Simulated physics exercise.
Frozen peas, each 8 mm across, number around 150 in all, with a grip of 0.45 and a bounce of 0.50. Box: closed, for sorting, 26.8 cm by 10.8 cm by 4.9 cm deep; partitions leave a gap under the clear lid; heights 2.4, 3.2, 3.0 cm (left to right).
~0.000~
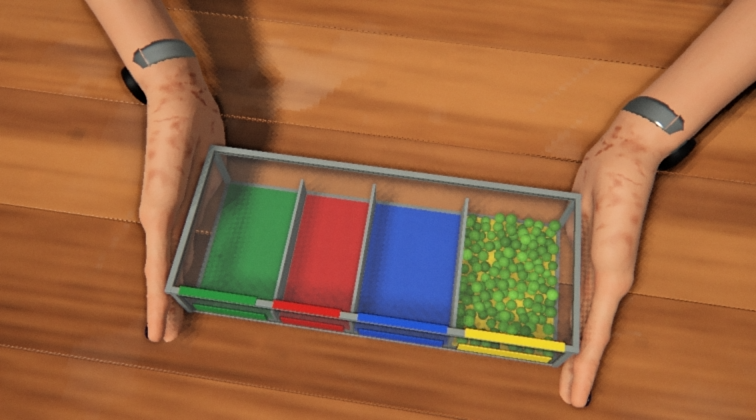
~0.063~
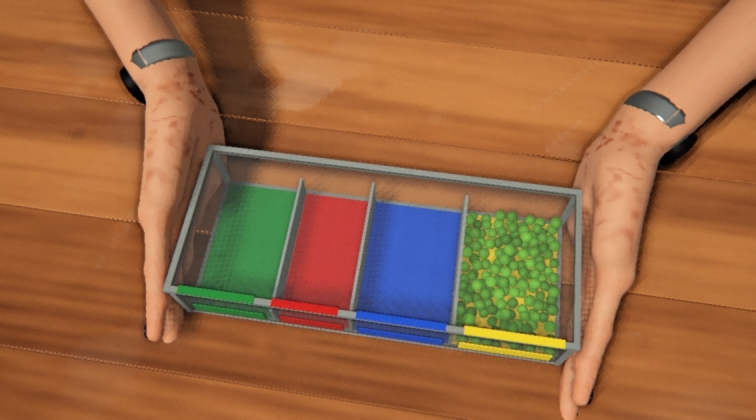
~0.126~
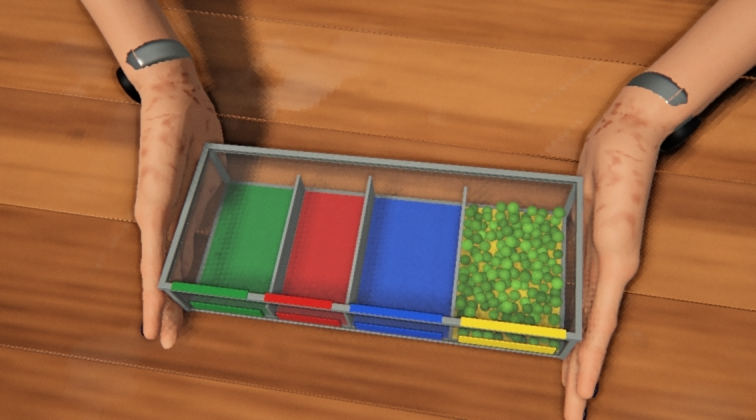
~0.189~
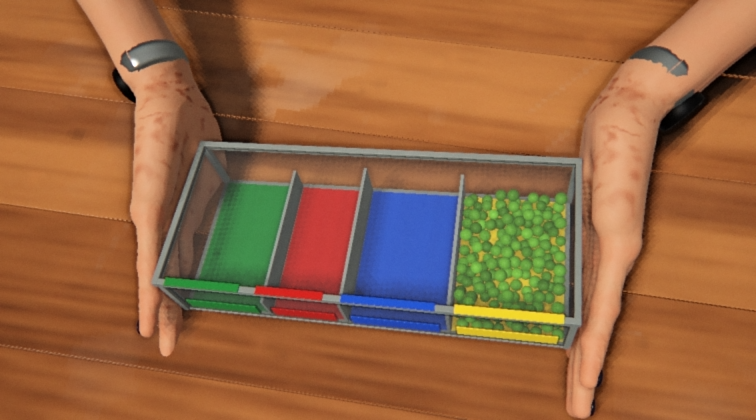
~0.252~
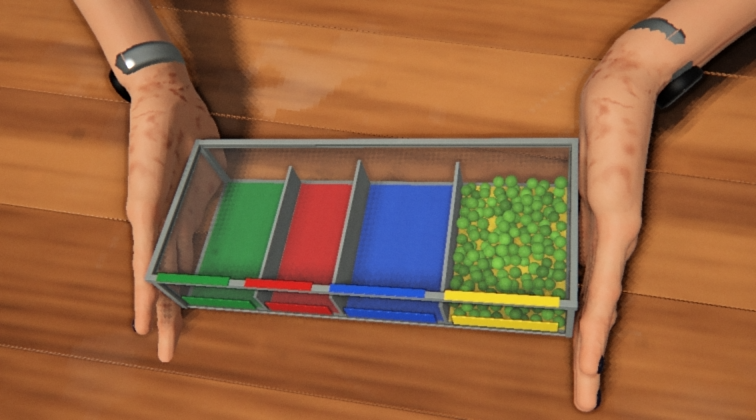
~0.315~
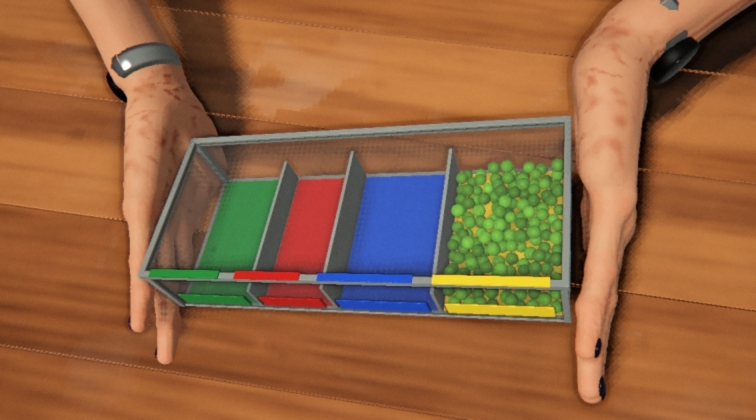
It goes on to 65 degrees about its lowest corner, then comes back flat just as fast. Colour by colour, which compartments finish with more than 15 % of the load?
Red: No, blue: No, green: No, yellow: Yes.
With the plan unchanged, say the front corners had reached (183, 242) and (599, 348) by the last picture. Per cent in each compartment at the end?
Per cent by compartment: Red 0, blue 0, green 0, yellow 100.
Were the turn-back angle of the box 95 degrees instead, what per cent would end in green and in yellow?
Shares after the change: Green 50, yellow 25, per cent.
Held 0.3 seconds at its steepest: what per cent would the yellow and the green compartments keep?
Yellow 100, green 0.
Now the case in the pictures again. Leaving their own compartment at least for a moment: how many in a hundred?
Close to 5 percent.
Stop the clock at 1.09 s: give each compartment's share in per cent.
Red 0 %, blue 0 %, green 0 %, yellow 100 %.
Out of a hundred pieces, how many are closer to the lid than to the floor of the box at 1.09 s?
Estimate: Near 10 per cent.
Then, at 1.09 s, tilt 63 degrees; yellow 100 %.
After 1.61 s, tilt 27 degrees; blue 5 %, yellow 95 %.
After 2.19 s, tilt 0 degrees; blue 5 %, yellow 95 %.
In the end, at 2.5 s, red 0 %, blue 5 %, green 0 %, yellow 95 %.
